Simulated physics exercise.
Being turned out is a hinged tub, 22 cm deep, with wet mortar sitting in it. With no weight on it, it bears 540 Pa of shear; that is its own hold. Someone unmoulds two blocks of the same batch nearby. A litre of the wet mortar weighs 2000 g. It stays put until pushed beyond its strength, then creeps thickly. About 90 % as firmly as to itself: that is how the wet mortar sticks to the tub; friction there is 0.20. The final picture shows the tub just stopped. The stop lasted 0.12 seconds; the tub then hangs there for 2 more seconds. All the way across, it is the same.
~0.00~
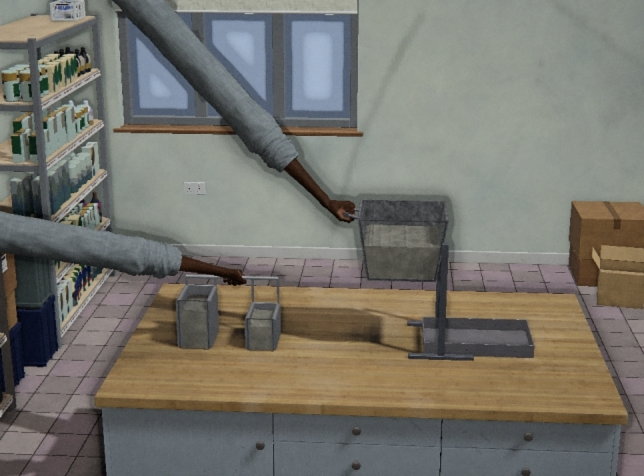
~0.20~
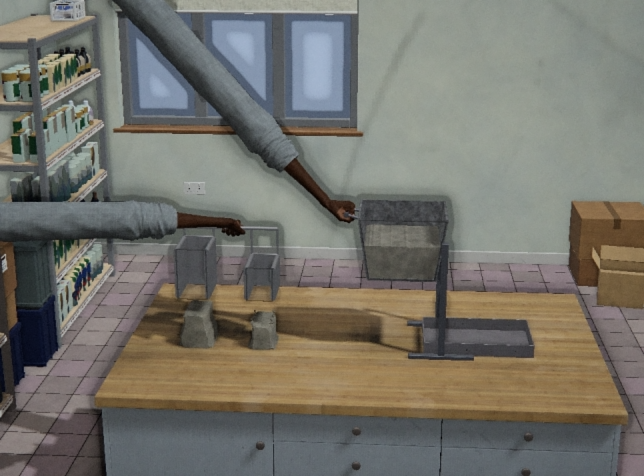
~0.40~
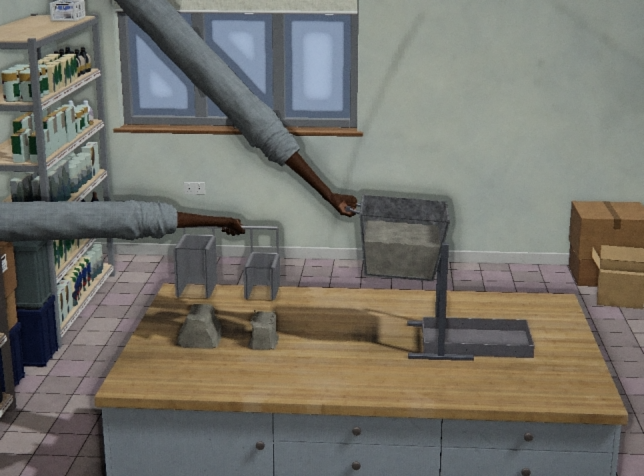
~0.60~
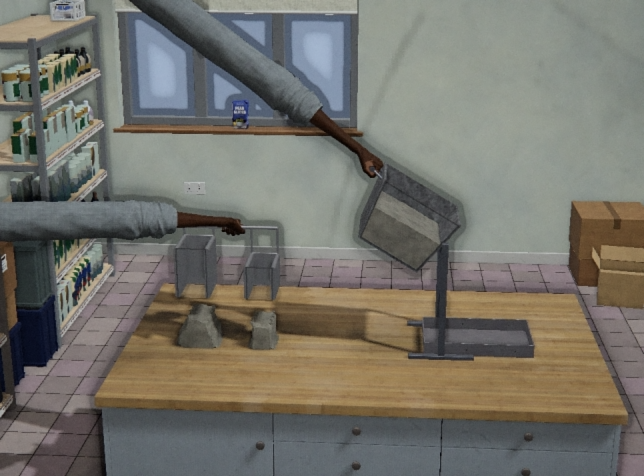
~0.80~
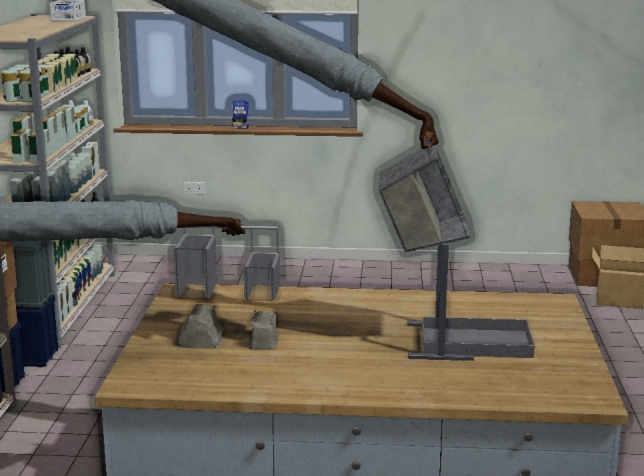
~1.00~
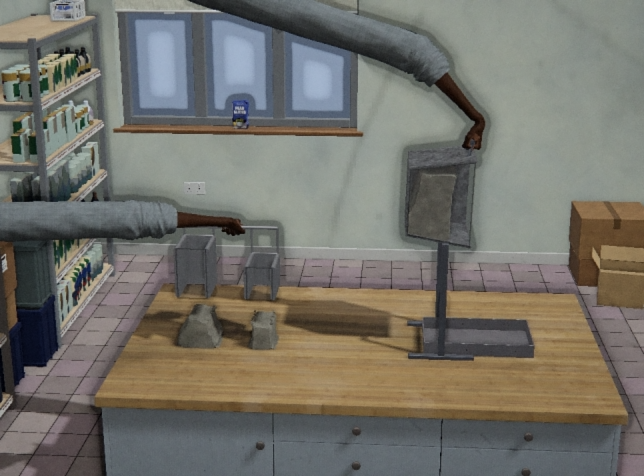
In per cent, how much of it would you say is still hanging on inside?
I would say around 46 percent.
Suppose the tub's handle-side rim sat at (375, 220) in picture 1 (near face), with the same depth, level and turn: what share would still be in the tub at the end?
Close to 70 per cent would still be in the tub.
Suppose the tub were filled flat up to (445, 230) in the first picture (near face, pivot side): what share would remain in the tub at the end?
35 %.
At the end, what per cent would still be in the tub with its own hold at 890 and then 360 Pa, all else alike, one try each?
60 in a hundred, followed by 45 in a hundred.
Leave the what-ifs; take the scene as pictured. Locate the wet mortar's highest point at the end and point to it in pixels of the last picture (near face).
Around (428, 216).
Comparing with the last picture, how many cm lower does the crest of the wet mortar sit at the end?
The top ends up some 15 cm below its level in the last picture.
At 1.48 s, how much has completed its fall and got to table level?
Near 30 per cent has got down by that time.
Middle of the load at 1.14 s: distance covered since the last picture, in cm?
Roughly 8 cm.
After 1.14 s, the tub is at 91 degrees and holds 97 %.
After 1.31 s, the tub is at 91 degrees and holds 54 %.
After 1.48 s, the tub is at 91 degrees and holds 50 %.
After 1.65 s, the tub is at 91 degrees and holds 49 %.
After 3.00 s, at the end, the tub is at 91 degrees and holds 46 %.
